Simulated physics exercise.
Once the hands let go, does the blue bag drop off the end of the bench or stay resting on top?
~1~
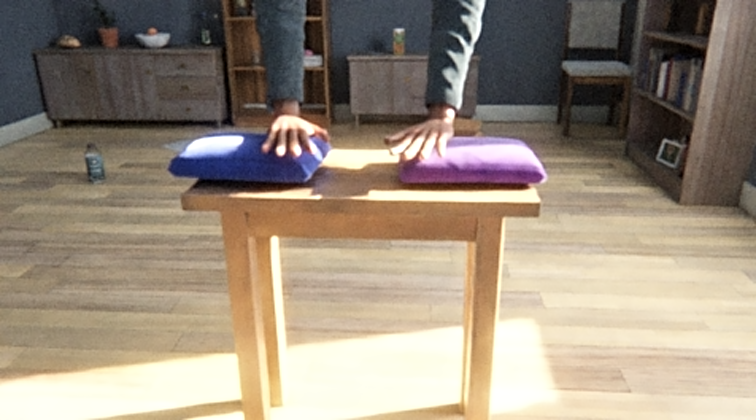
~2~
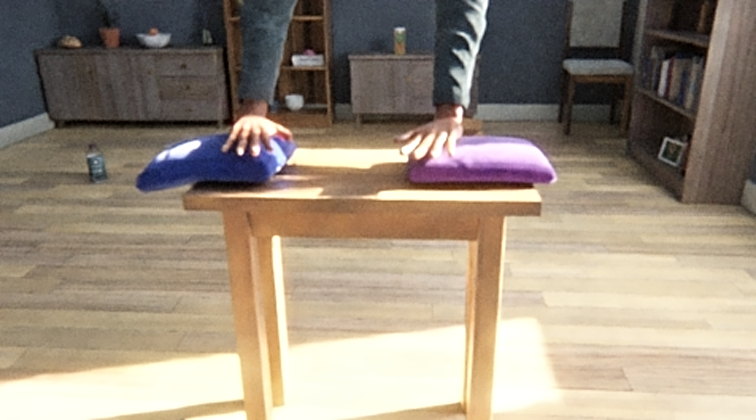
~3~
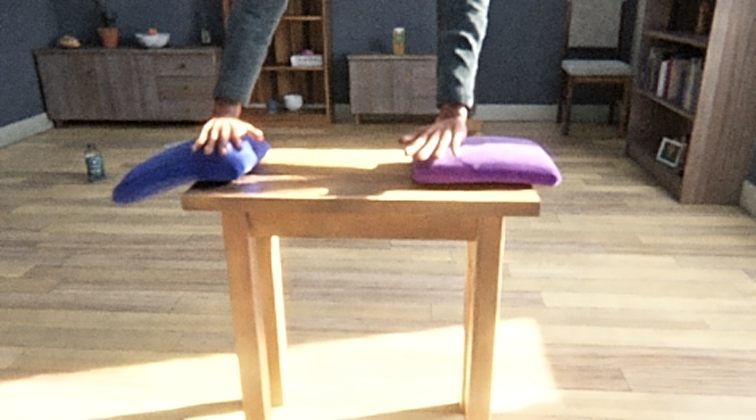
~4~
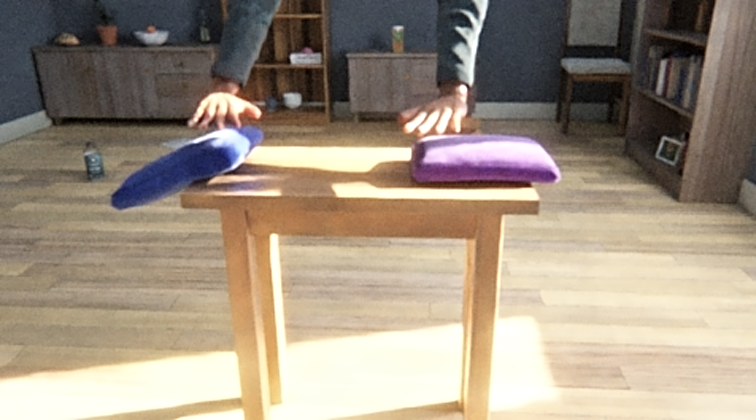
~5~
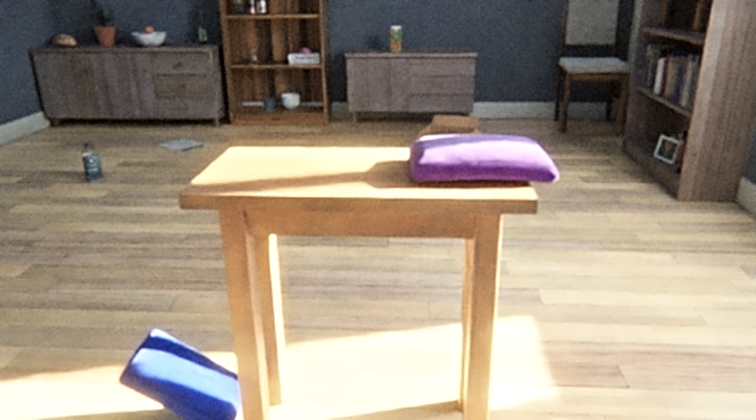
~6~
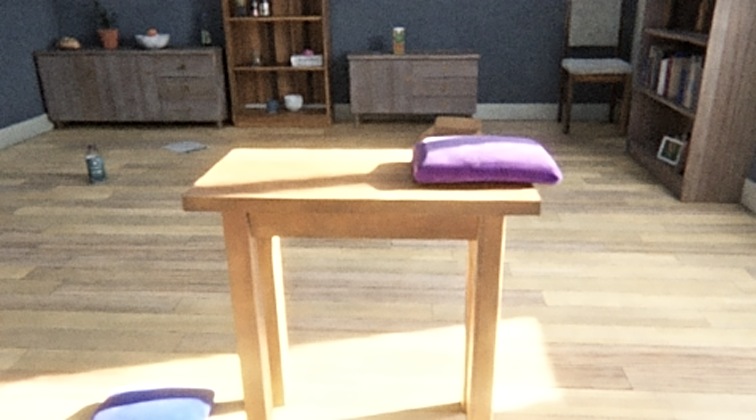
The blue bag drops off the left end of the bench and ends up on the floor, while the purple bag stays on top.
A soft blue bag was pushed left by one hand until it hung over the end of a wooden bench, while another hand nudged a purple one slightly right. Once the hands lifted away, the blue bag tipped onto the floor and the purple stayed put.
